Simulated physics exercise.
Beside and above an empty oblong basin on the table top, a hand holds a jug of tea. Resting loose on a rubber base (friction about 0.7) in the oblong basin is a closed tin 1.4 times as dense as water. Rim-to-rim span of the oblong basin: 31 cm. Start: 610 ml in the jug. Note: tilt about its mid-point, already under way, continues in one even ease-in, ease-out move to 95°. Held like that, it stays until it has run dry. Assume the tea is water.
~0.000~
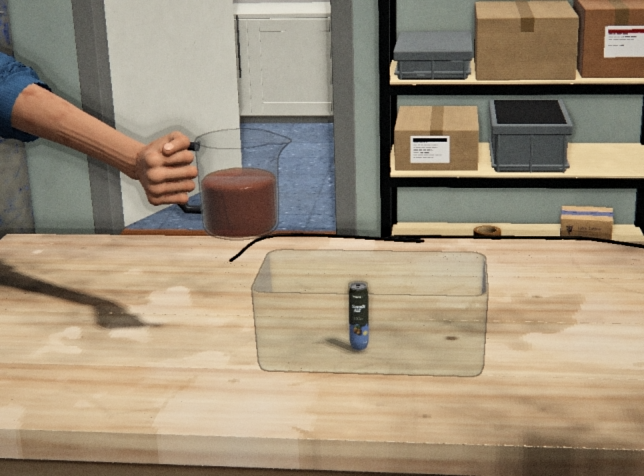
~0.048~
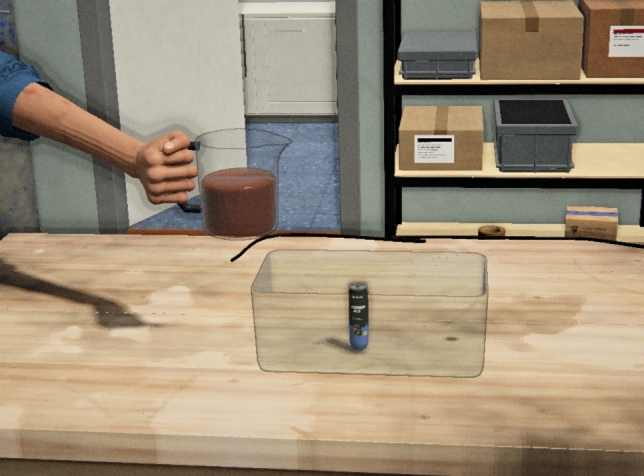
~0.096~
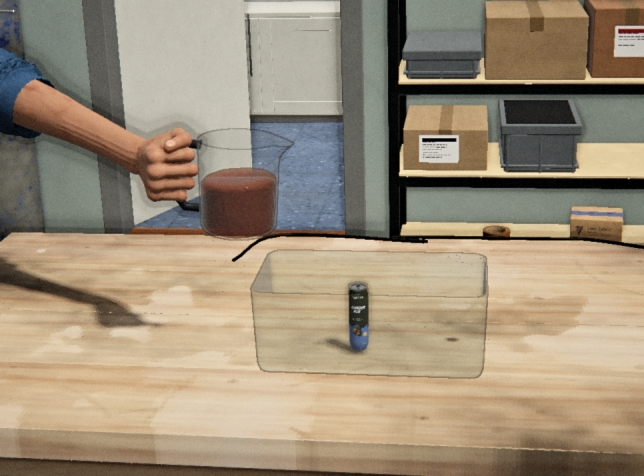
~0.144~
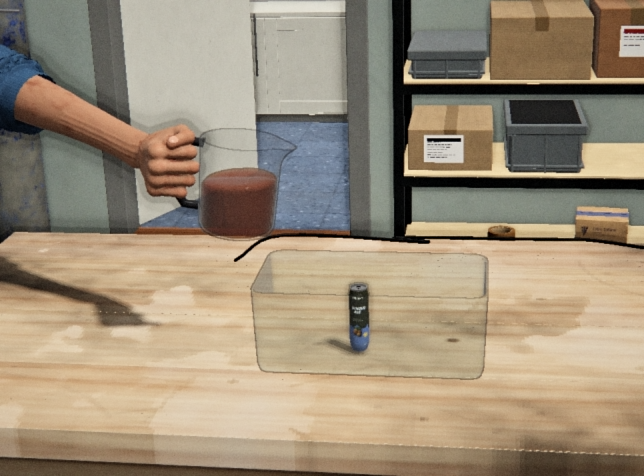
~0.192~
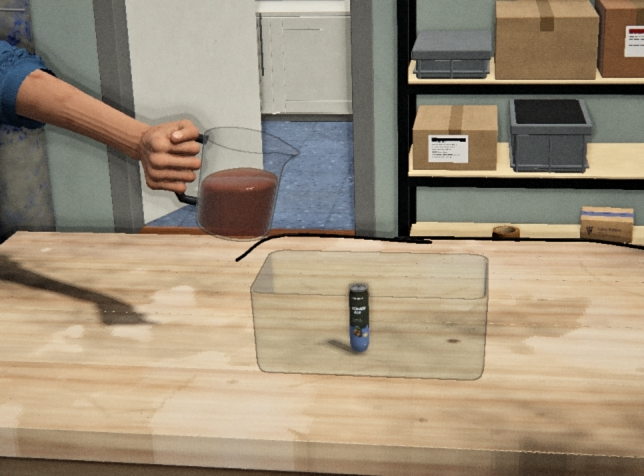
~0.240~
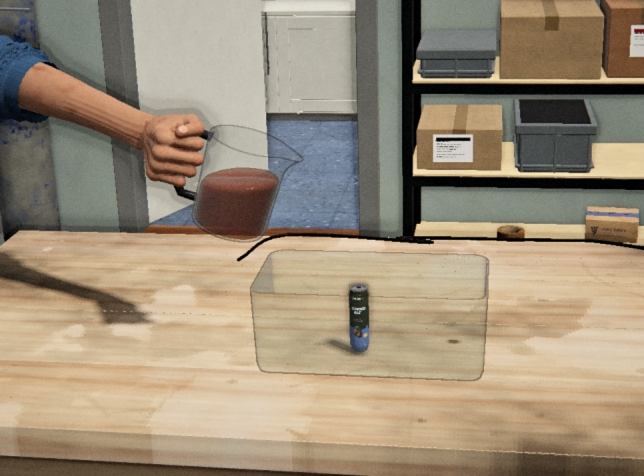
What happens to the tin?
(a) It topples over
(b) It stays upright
It topples over.
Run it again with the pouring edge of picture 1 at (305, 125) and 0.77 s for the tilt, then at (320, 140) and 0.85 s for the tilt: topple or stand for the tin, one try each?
The tin overturns the first time and stays vertical the second time.
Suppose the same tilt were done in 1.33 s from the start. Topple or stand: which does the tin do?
Then the tin tumbles.
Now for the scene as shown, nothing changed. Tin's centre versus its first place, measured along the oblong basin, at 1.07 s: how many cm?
Around 4 centimetres.
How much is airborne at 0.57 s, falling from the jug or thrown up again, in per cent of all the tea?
Roughly 7 percent.
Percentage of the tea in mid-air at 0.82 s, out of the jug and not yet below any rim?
Near 20 in a hundred.
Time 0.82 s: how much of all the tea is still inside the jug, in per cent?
Some 42 per cent.
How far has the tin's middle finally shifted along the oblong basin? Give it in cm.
Around 8.5 cm.
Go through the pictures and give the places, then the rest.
Tilt 0°; pouring edge (292, 140); surface from (202, 176) to (276, 177); the oblong basin's rim runs from (260, 271) to (486, 275); the tin's top is at (358, 288), in the first frame.
Tilt 1°; pouring edge (292, 141); surface from (202, 176) to (276, 176), in the second frame.
Tilt 3°; pouring edge (294, 143); surface from (203, 177) to (276, 176), in the third frame.
Tilt 7°; pouring edge (297, 147); surface from (204, 178) to (278, 177), in the fourth frame.
Tilt 11°; pouring edge (300, 153); surface from (203, 179) to (279, 178), in the fifth frame.
Tilt 17°; pouring edge (304, 159); surface from (202, 177) to (279, 179), in the sixth frame.
Then, 0.57 s in, the tilt is 72° and 93 per cent is still to pour; the tin stands where it began.
Then, 0.82 s in, the tilt is 95° and 43 per cent is still to pour; the tin stands 1 cm from where it began.
Then, 1.07 s in, the tilt is 95° and 13 per cent is still to pour; the tin leans 22°.
Then, 1.35 s in, the tilt is 95° and 4 per cent is still to pour; the tin lies on its side.
Finally, the tin lies on its side.
